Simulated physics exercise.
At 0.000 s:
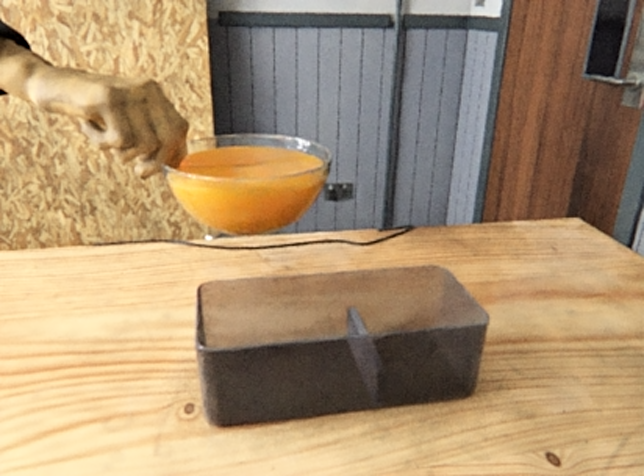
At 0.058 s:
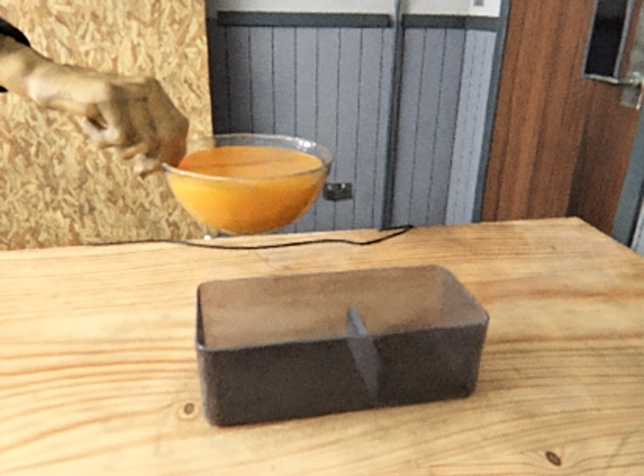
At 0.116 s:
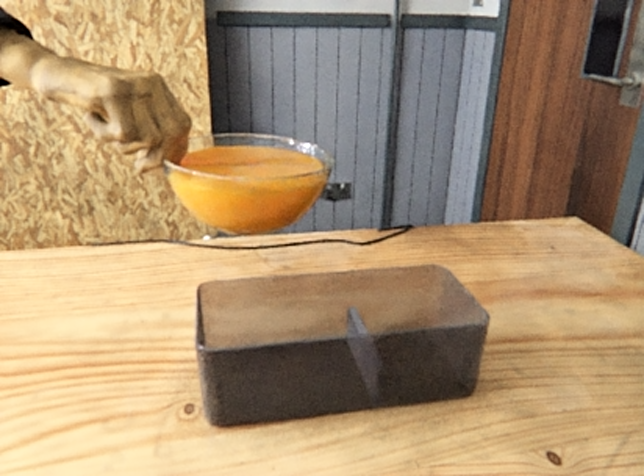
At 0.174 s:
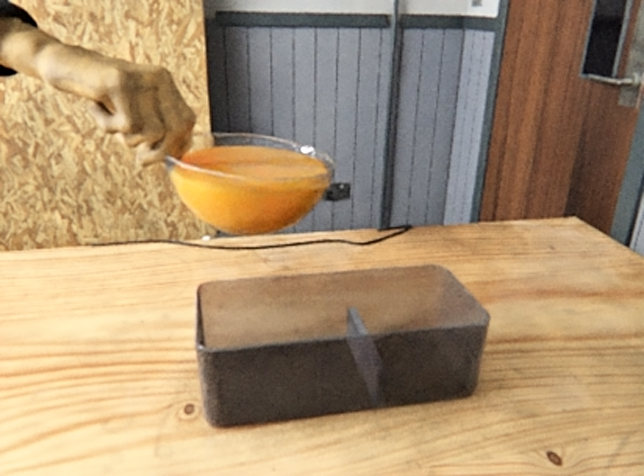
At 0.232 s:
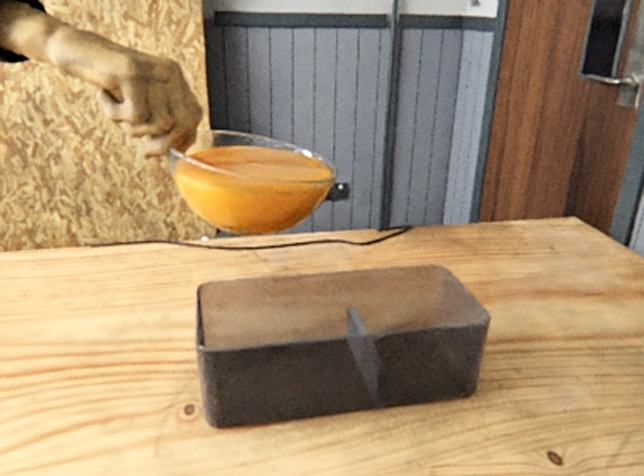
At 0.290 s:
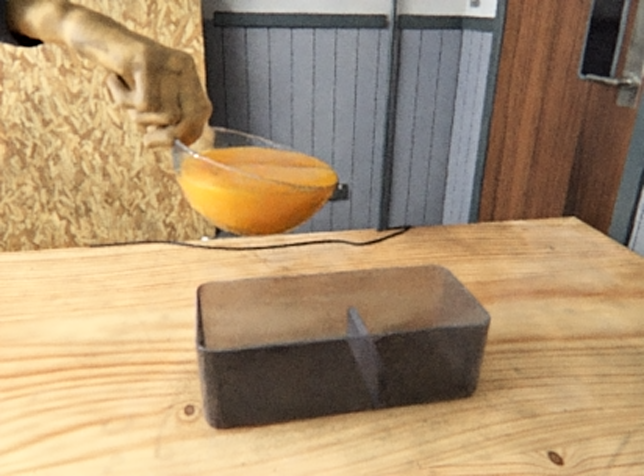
In this clip, a hand holds a round glass bowl of orange juice above and behind an empty long basin on a wooden table, then gradually tilts the bowl to the right, its right rim dipping as the hand rises slightly.
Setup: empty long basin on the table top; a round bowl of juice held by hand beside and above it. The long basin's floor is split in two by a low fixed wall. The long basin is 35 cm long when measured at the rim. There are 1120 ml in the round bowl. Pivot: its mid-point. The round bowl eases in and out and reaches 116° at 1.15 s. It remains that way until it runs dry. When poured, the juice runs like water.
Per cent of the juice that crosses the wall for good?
59 per cent.
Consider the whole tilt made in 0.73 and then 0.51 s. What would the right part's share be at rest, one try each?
I'd say 40 percent on the first go, 30 percent on the next.
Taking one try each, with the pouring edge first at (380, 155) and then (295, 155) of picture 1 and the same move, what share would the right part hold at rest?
Respectively 80 and 20 %.
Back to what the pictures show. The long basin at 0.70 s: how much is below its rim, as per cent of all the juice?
Roughly 40 per cent.
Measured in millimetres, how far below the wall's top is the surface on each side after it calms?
Left about 42 mm, while the right is about 20 mm.
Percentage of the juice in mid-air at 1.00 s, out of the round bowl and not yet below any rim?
Something like 2 per cent of the total.
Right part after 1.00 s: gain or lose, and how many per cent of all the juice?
Result: An increase, close to 1.
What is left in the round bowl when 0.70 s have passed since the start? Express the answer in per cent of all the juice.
I'd estimate some 24 % remains.
After 0.70 s the tilt is 77° and 23 per cent is still to pour, 4 is left of the wall and 36 right of it.
After 1.00 s the tilt is 111° and 0 per cent is still to pour, 38 is left of the wall and 58 right of it.
After 1.31 s the tilt is 116° and 0 per cent is still to pour, 38 is left of the wall and 59 right of it.
After 1.65 s the tilt is 116° and 0 per cent is still to pour, 38 is left of the wall and 59 right of it.
In the end 38 per cent lies left of the wall, 59 right of it and 2 outside.
